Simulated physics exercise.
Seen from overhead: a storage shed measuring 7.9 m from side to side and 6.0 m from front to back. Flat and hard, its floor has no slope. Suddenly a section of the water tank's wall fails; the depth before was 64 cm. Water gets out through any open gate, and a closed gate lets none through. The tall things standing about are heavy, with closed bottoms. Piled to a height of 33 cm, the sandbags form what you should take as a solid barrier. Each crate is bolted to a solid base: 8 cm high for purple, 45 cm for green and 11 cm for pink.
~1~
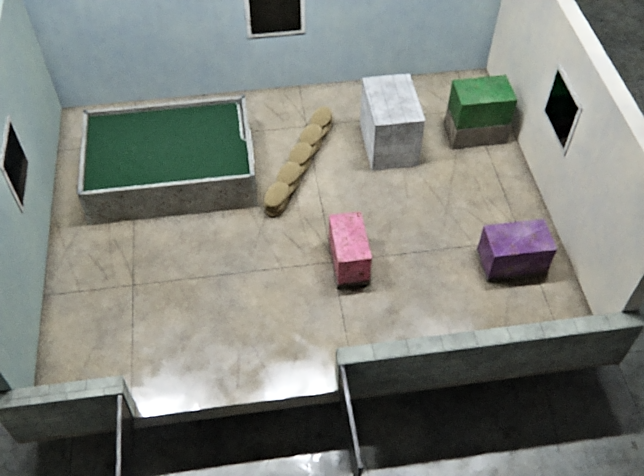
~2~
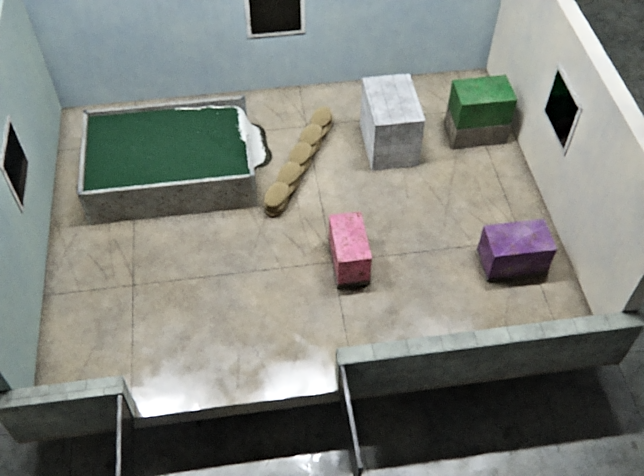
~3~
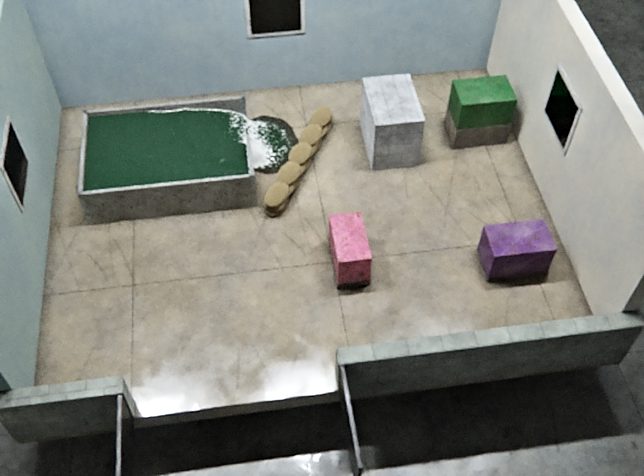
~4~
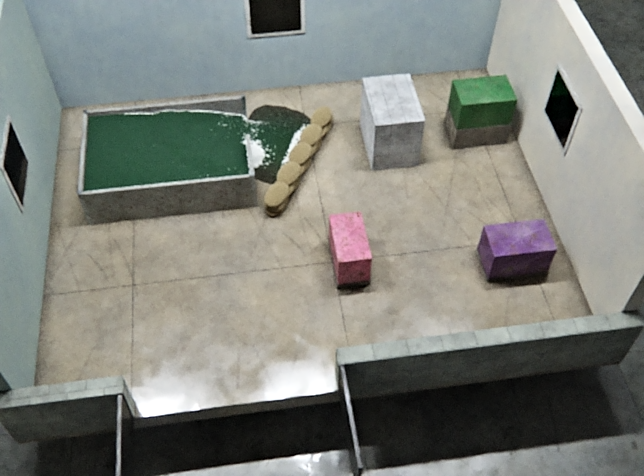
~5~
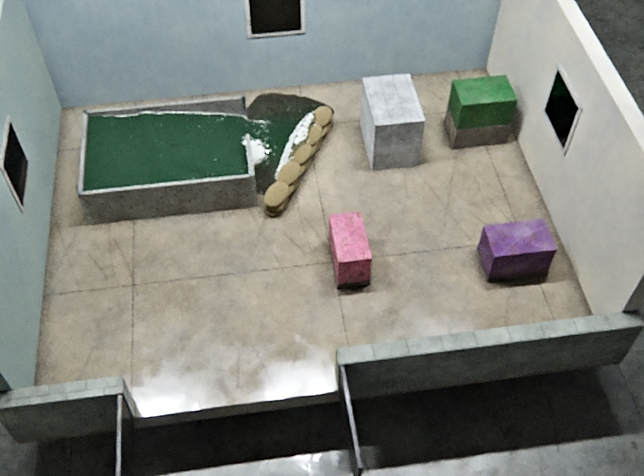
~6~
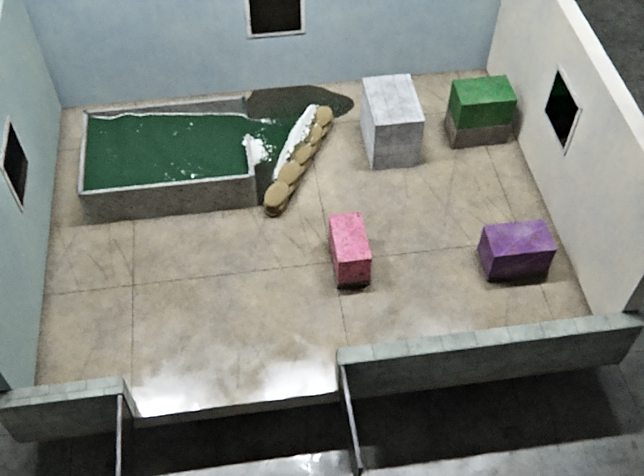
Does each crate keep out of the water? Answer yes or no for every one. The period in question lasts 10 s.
Purple crate: No, the water touches it. Green crate: Yes, it keeps out of it. Pink crate: Yes, it keeps out of it.
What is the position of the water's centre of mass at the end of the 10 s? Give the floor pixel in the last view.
At roughly (296, 177).
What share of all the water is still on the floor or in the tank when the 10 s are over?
Remaining: Roughly 98 %.
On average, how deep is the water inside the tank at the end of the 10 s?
Roughly 15 centimetres.
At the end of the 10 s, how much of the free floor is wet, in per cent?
Around 90 per cent.
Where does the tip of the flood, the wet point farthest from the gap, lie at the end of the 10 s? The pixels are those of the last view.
Around pixel (594, 341).
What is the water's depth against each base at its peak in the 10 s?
Purple 14, green 28, pink 6, all in cm.
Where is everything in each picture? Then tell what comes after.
The first picture shows the water tank at (167, 146) is whole and still, 64 cm deep.
In the second picture, the front is at (262, 164), 0.5 m from the gap at (246, 136); 0.2 m2 of floor is under water; 64 cm left at the back of the water tank.
In the third picture, water pours out at (246, 138) and has run 0.9 m, to (296, 153); deepest outside 37 cm, 64 cm at the water tank's back.
In the fourth picture, water pours out at (246, 139) and has run 1.2 m, to (311, 124); deepest outside 35 cm, 64 cm at the water tank's back.
In the fifth picture, water pours out at (246, 139) and has run 1.7 m, to (329, 113); deepest outside 52 cm, 64 cm at the water tank's back.
In the sixth picture, water pours out at (246, 138) and has run 2.1 m, to (347, 102); deepest outside 65 cm, 64 cm at the water tank's back.
A moment later water covers 10 % of the floor and is deepest (48 cm) near (301, 142); purple plinth not reached, green plinth not reached, pink plinth not reached.
Soon after water covers 25 % of the floor and is deepest (44 cm) near (301, 142); purple plinth not reached, green plinth reached, pink plinth not reached.
Next water covers 35 % of the floor and is deepest (32 cm) near (292, 94); purple plinth not reached, green plinth reached, pink plinth reached.
Later on water covers 55 % of the floor and is deepest (24 cm) near (302, 93); purple plinth reached, green plinth reached, pink plinth reached.
At the end water covers 90 % of the floor and is deepest (16 cm) near (484, 103); highest at the purple plinth 14 cm, highest at the green plinth 28 cm, highest at the pink plinth 6 cm.
